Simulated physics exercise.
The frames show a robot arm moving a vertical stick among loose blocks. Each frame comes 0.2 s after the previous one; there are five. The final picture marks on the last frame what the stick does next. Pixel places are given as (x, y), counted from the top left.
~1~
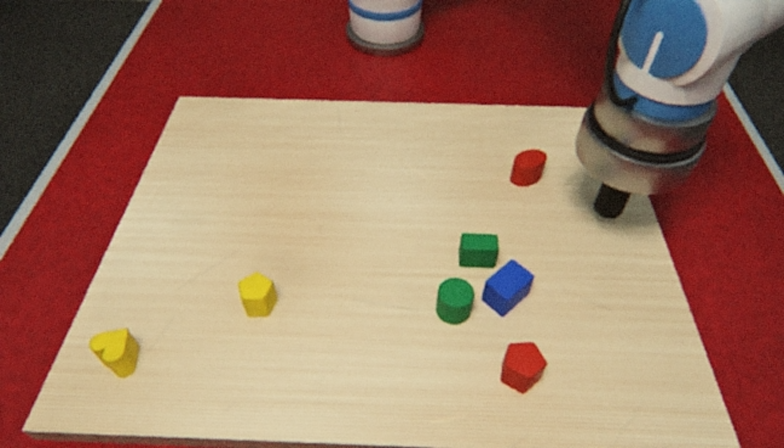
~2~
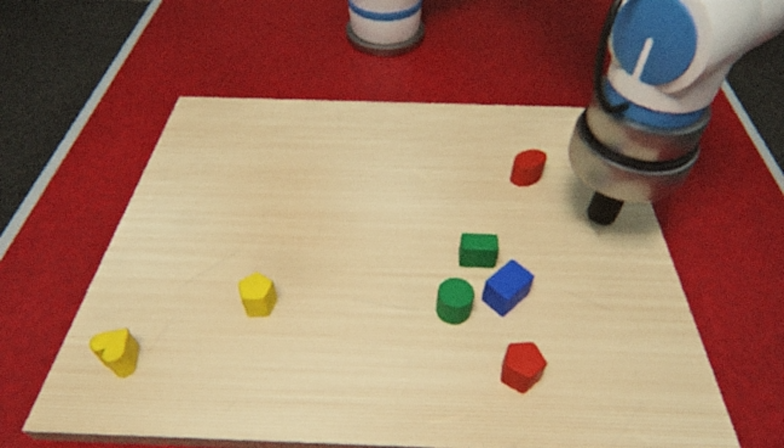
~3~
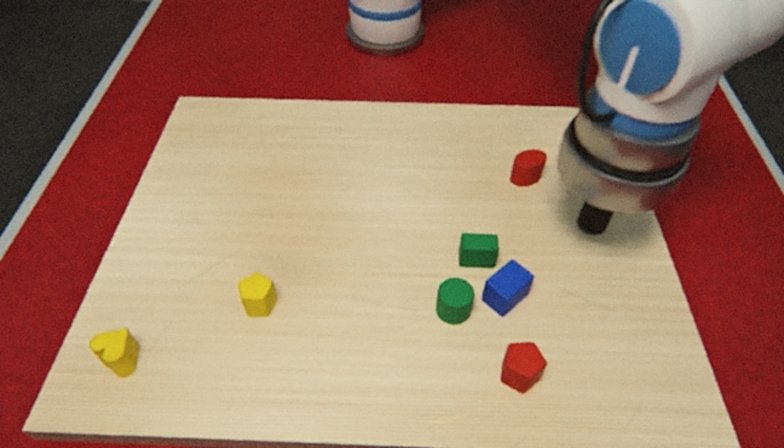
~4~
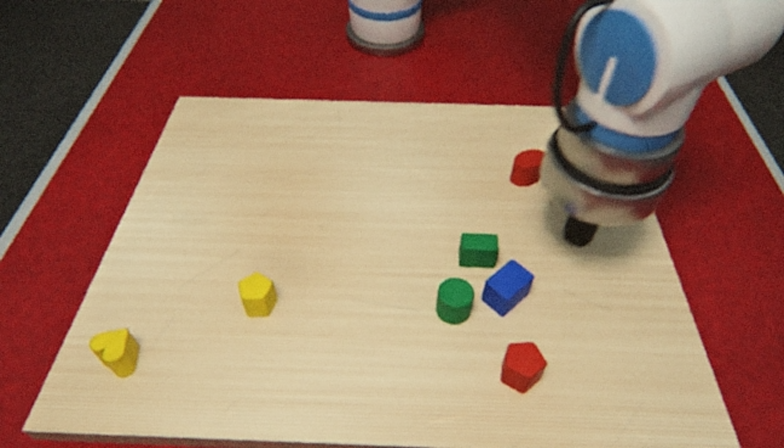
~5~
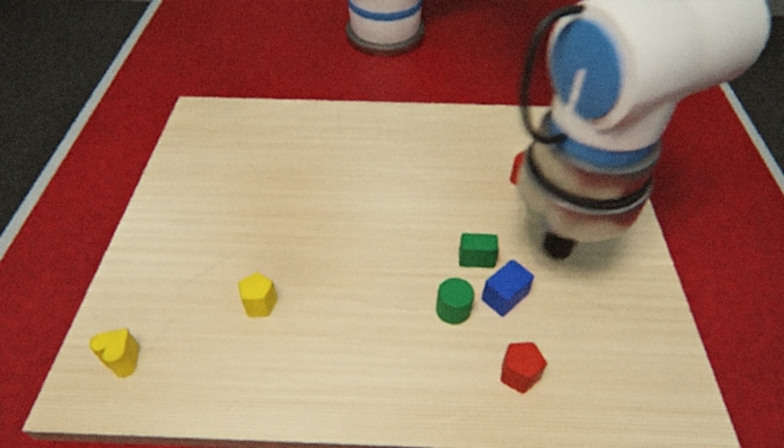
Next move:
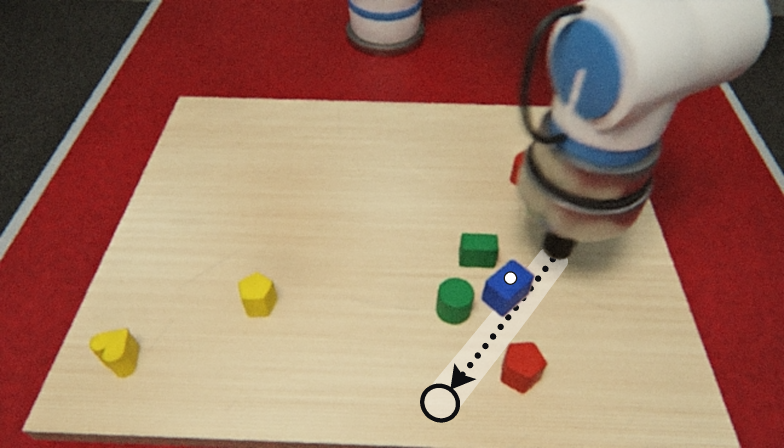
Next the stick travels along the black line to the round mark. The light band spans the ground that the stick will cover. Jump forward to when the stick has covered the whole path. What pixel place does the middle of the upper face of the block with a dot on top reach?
Somewhere near (459, 303).
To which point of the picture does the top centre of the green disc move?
Around (419, 289).
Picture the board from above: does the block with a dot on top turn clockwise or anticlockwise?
It spins clockwise.
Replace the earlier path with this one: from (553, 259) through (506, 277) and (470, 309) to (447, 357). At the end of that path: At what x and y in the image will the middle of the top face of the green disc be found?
It will end up at (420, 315).
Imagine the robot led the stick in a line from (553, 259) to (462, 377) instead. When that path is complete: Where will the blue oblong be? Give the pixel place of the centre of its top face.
The answer is (459, 304).
The line goes straight from (553, 259) to (440, 403); the dot is on the blue oblong.
What follows on the original path. One third of the way, stick at (523, 293); green disc at (448, 292); blue oblong at (489, 289), turned 35° clockwise.
Two thirds of the way, stick at (486, 340); green disc at (419, 289); blue oblong at (459, 303), turned 80° clockwise.
At the end, stick at (442, 395); green disc at (419, 289); blue oblong at (459, 303), turned 80° clockwise; red five-sided block unmoved.
